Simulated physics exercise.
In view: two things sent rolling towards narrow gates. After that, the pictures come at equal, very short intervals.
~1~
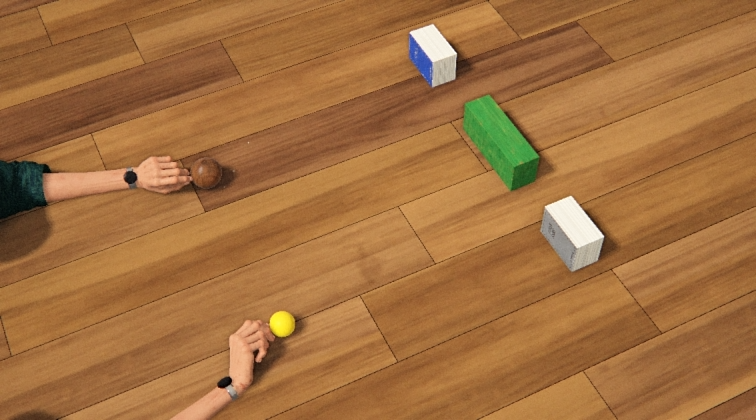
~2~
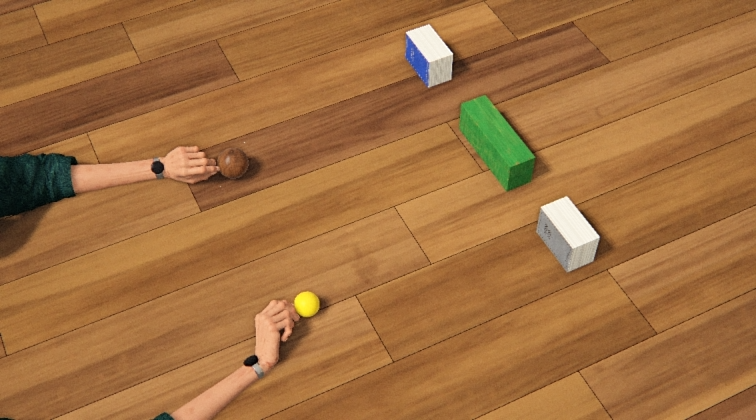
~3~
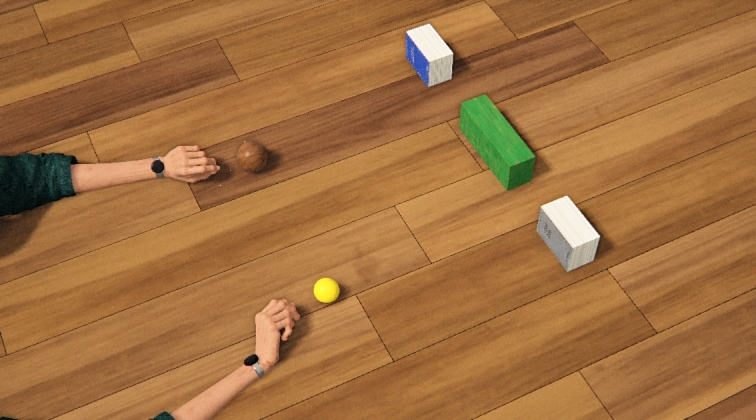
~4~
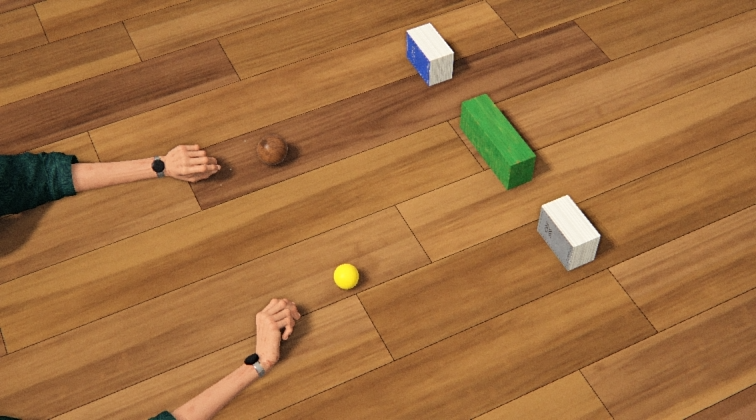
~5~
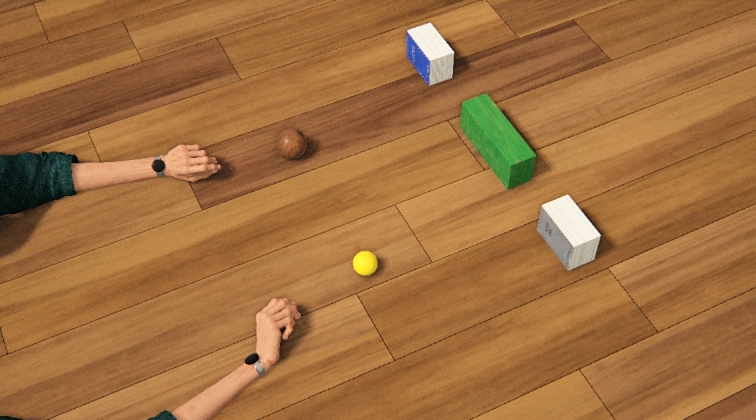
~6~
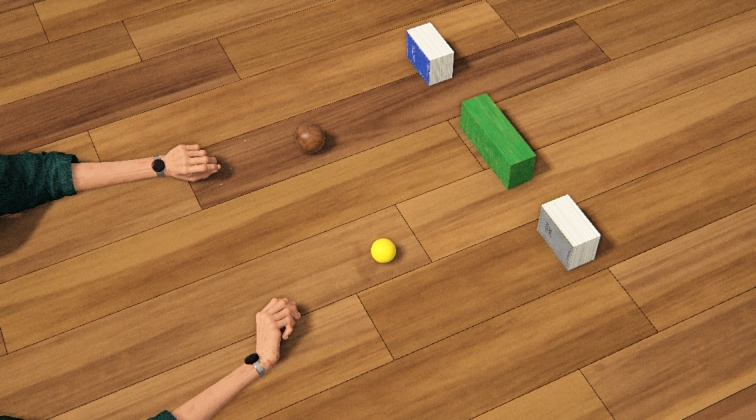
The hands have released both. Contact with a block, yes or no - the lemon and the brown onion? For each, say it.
Lemon: Yes; brown onion: No.
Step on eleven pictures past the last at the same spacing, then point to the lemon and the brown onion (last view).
The lemon ends up near (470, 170) and the brown onion near (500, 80).
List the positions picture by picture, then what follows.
Lemon (282, 324) under the hand; brown onion (206, 173) under the hand; green block (500, 142), in the first picture.
Lemon (307, 304); brown onion (233, 163), in the second picture.
Lemon (327, 291); brown onion (253, 157), in the third picture.
Lemon (346, 277); brown onion (272, 150), in the fourth picture.
Lemon (365, 264); brown onion (291, 144), in the fifth picture.
Lemon (384, 251); brown onion (310, 138); blue book (430, 54), in the sixth picture.
Then, 0.34 s later than the last frame, lemon coming back near (481, 174); brown onion heading on near (461, 91).
Then, 0.86 s later than the last frame, lemon coming back near (445, 144); brown onion heading on near (666, 28).
Then, 1.30 s later than the last frame, lemon coming back near (418, 121); brown onion heading on.
When it is over, the lemon hits a block; the brown onion passes through its gap.
